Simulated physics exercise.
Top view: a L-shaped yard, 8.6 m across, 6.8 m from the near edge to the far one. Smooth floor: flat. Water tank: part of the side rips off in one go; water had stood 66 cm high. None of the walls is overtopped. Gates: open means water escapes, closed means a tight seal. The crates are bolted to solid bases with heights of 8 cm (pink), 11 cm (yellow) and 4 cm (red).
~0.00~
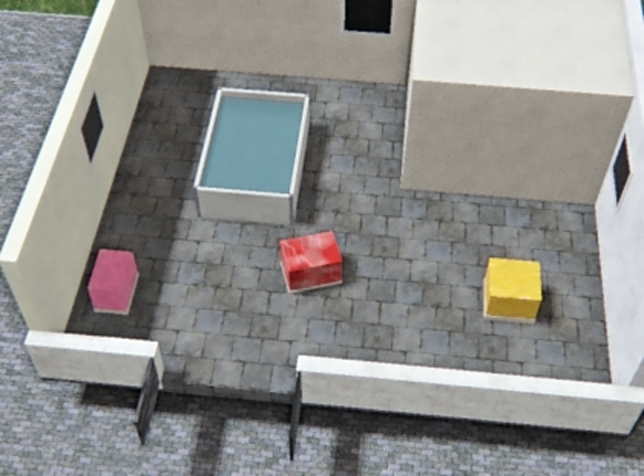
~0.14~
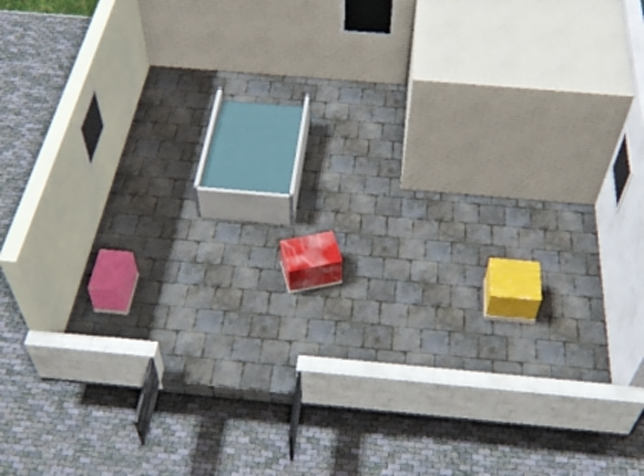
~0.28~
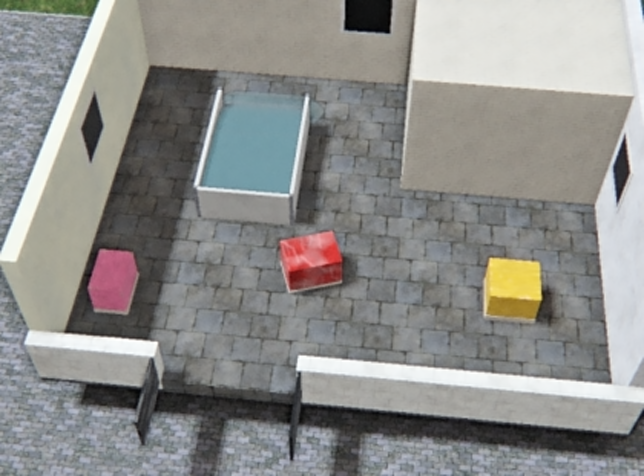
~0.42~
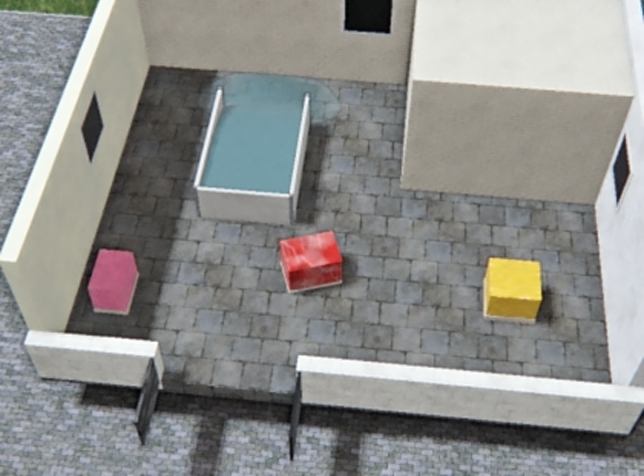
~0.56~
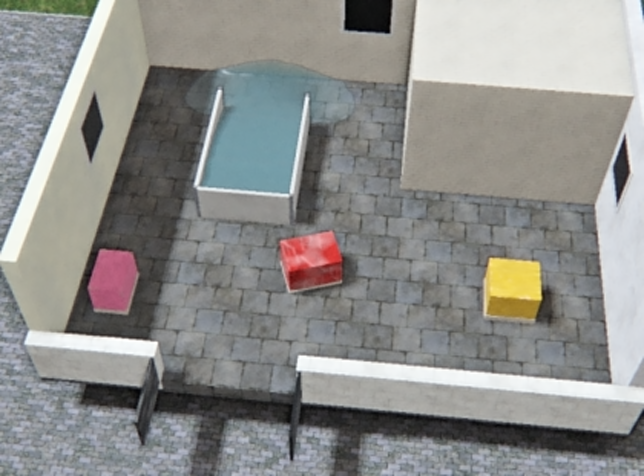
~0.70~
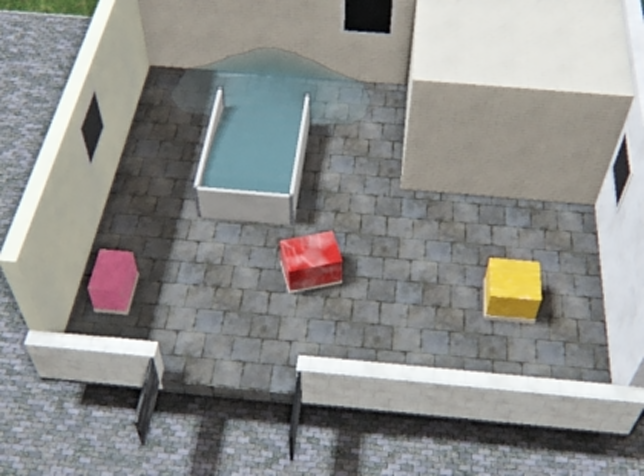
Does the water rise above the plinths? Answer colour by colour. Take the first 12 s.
The pink crate gets wet; the yellow crate stays dry; the red crate gets wet.
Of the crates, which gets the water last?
That would be the yellow one.
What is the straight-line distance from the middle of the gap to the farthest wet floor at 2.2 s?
Around 3.0 metres.
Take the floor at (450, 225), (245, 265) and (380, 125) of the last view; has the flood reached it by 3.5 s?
Going through the three points: Not yet touched, then not yet touched, then awash.
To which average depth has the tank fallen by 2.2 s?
Roughly 24 centimetres.
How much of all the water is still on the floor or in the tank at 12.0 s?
It comes to near 84 per cent.
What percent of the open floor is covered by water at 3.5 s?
45 %.
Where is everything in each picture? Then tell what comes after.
The water tank at (254, 143) is whole and still, 66 cm deep, in the first frame.
The front is at (312, 122), 0.9 m from the gap at (265, 113); 0.4 m2 of floor is under water; 66 cm left at the back of the water tank, in the second frame.
Water pours out at (265, 115) and has run 1.1 m, to (320, 111); deepest outside 34 cm, 66 cm at the water tank's back, in the third frame.
The front is at (315, 82), 1.4 m from the gap at (265, 116); 2.7 m2 of floor is under water; 66 cm left at the back of the water tank, in the fourth frame.
The front is at (337, 80), 1.8 m from the gap at (265, 116); 3.3 m2 of floor is under water; 66 cm left at the back of the water tank, in the fifth frame.
Water pours out at (265, 116) and has run 2.1 m, to (189, 69); deepest outside 76 cm, 59 cm at the water tank's back, in the sixth frame.
After 1.4 s water covers 10 % of the floor and is deepest (46 cm) near (267, 77); pink plinth not reached, yellow plinth not reached, red plinth not reached.
After 2.2 s water covers 20 % of the floor and is deepest (44 cm) near (150, 68); pink plinth not reached, yellow plinth not reached, red plinth not reached.
After 3.5 s water covers 45 % of the floor and is deepest (28 cm) near (403, 100); pink plinth reached, yellow plinth not reached, red plinth reached.
After 7.0 s water covers 80 % of the floor and is deepest (16 cm) near (140, 269); pink plinth reached, yellow plinth reached, red plinth reached.
After 12.0 s water covers 95 % of the floor and is deepest (8 cm) near (57, 357); highest at the pink plinth 18 cm, highest at the yellow plinth 4 cm, highest at the red plinth 17 cm.
